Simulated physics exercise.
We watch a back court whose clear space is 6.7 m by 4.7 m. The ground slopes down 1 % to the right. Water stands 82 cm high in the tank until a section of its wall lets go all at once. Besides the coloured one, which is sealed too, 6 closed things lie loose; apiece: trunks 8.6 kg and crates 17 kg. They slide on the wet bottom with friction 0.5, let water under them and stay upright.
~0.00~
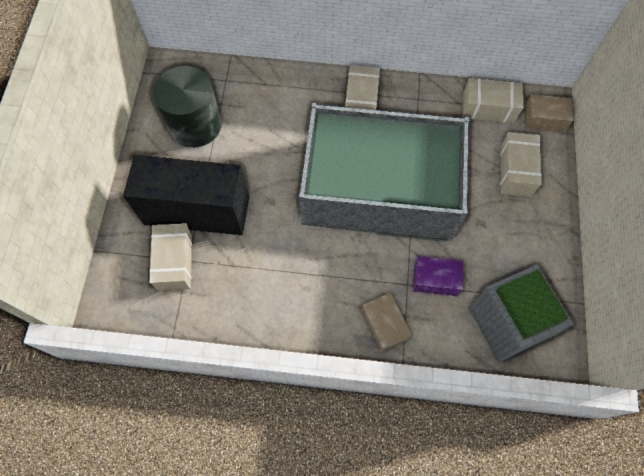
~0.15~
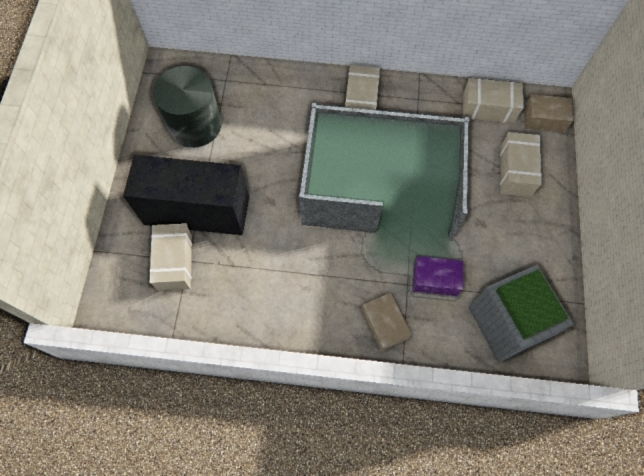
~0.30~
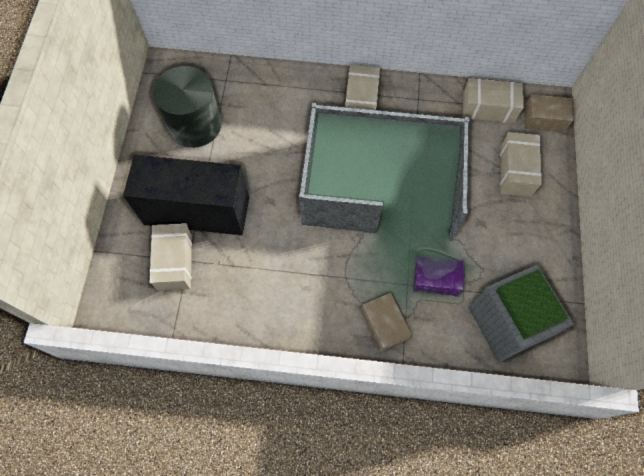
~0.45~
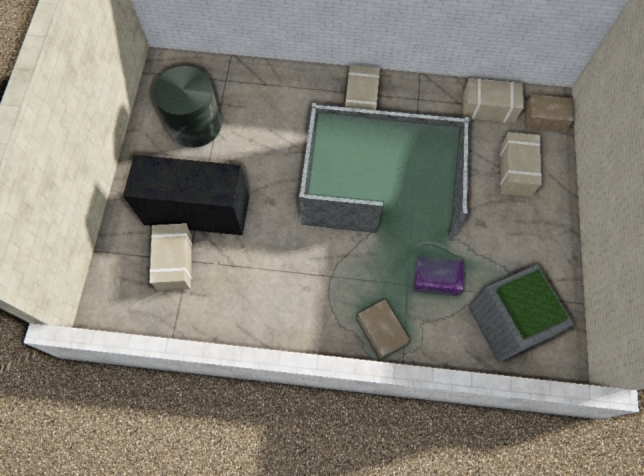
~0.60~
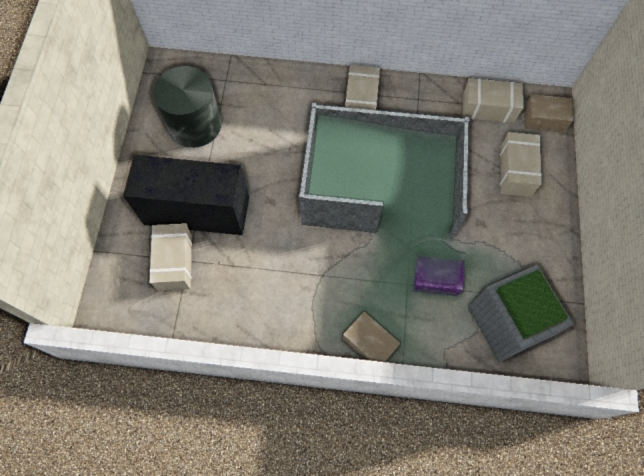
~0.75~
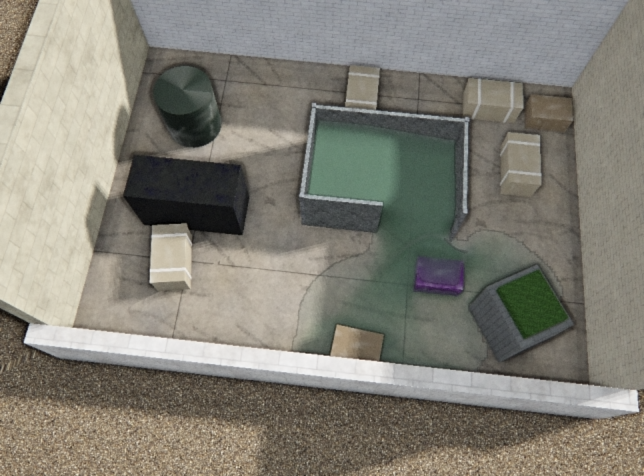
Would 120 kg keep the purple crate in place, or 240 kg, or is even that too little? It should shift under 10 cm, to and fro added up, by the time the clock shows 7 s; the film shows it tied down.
I expect that only the larger load is enough.
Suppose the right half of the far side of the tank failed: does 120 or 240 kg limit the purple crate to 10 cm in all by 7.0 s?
In that case the smaller load will do.
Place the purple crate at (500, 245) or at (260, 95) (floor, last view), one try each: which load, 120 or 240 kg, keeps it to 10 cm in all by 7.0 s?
In that order: The smaller is enough; the smaller is enough.
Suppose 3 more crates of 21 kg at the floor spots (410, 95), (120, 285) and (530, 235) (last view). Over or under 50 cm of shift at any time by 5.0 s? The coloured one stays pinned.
In that order: Less, more, over.
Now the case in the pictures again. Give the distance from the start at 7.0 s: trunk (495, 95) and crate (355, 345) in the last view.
In turn: 250 cm, 350 cm.
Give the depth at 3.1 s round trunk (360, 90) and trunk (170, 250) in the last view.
About 0 and 11 cm.
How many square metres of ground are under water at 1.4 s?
Roughly 11.0 m2.
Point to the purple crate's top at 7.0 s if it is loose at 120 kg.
Around (450, 349).
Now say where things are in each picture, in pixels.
The first picture shows the purple crate at (440, 273), on the bottom; water covers 2.5 m2; 0 of 7 have shifted.
The second picture shows the purple crate at (440, 273) rests on the ground; water covers 3.2 m2; 0 of 7 have shifted.
The third picture shows the purple crate at (440, 273) rests on the ground; 4.0 m2 under water; 0 of 7 have shifted.
The fourth picture shows the purple crate at (440, 273) rests on the ground; water covers 4.9 m2; 1 of 7 have shifted.
The fifth picture shows the purple crate at (440, 273) rests on the ground; water covers 6.2 m2; 1 of 7 have shifted.
The sixth picture shows the purple crate at (440, 273) rests on the ground; 7.2 m2 under water; 1 of 7 have shifted.
After 1.4 s the purple crate would be 78 cm from its start with 120 kg and 0 cm from its start with 240 kg; 17 cm of water round it then.
After 3.1 s the purple crate would be 100 cm from its start with 120 kg and 0 cm from its start with 240 kg; 16 cm of water round it then.
After 4.9 s the purple crate would be 100 cm from its start with 120 kg and 0 cm from its start with 240 kg; 12 cm of water round it then.
After 7.0 s the purple crate would be 100 cm from its start with 120 kg and 0 cm from its start with 240 kg; 10 cm of water round it then.
